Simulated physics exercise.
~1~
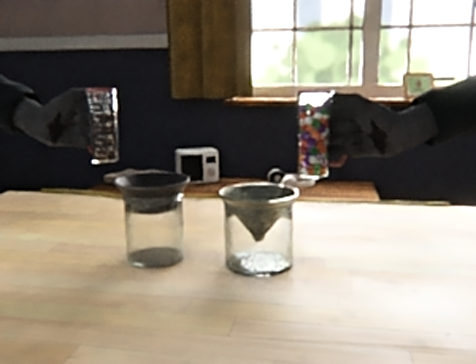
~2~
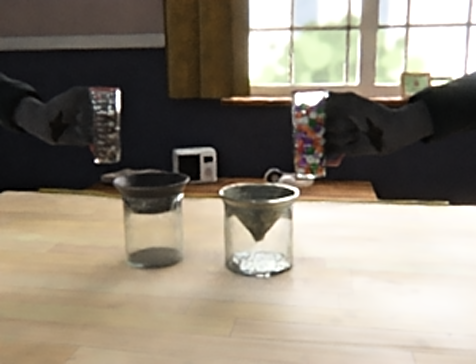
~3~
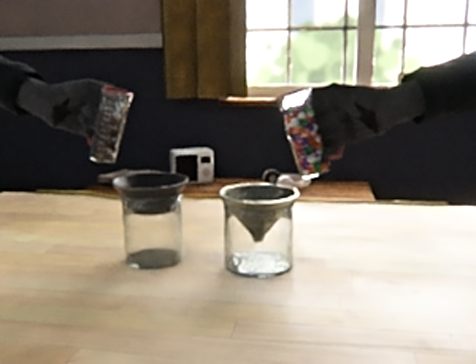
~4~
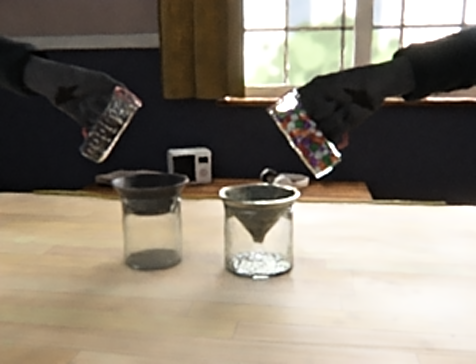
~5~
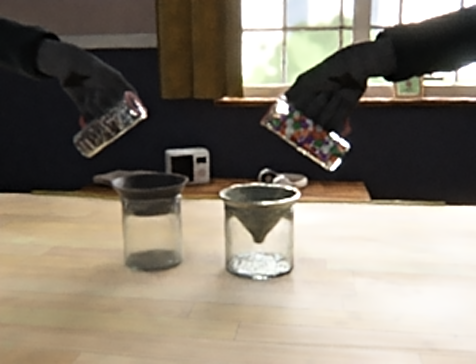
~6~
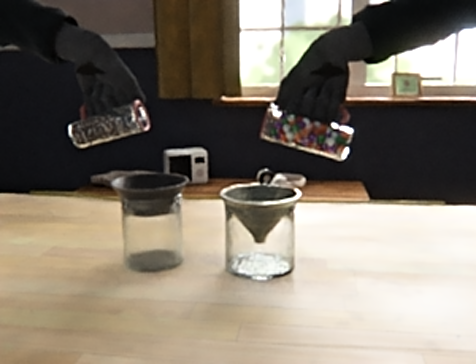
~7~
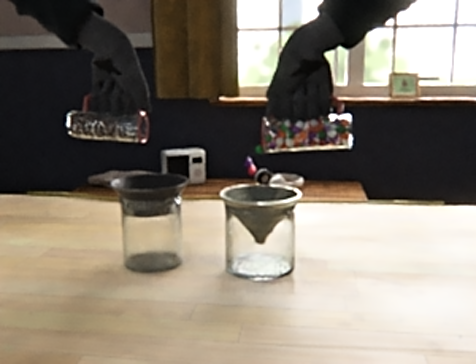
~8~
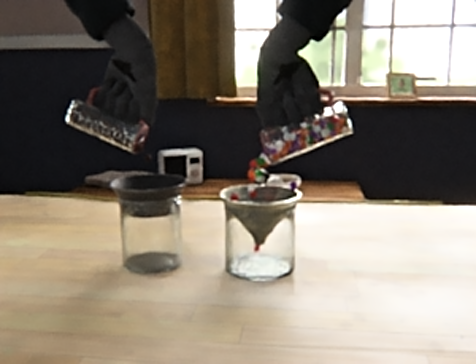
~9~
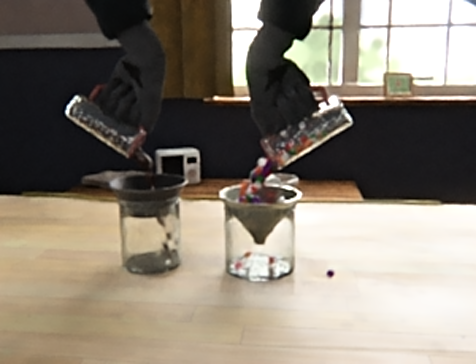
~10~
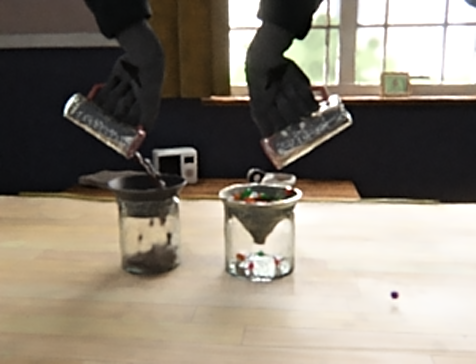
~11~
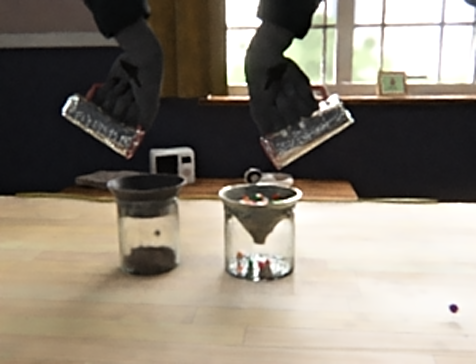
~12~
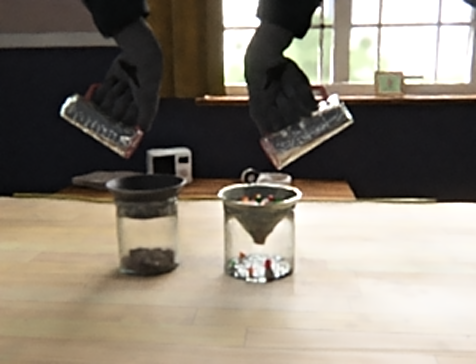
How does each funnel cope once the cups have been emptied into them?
The left funnel runs clear and its whole load ends up in the jar. The right funnel gets blocked, with most of the coloured beads still held in it and only a small share in the jar below.
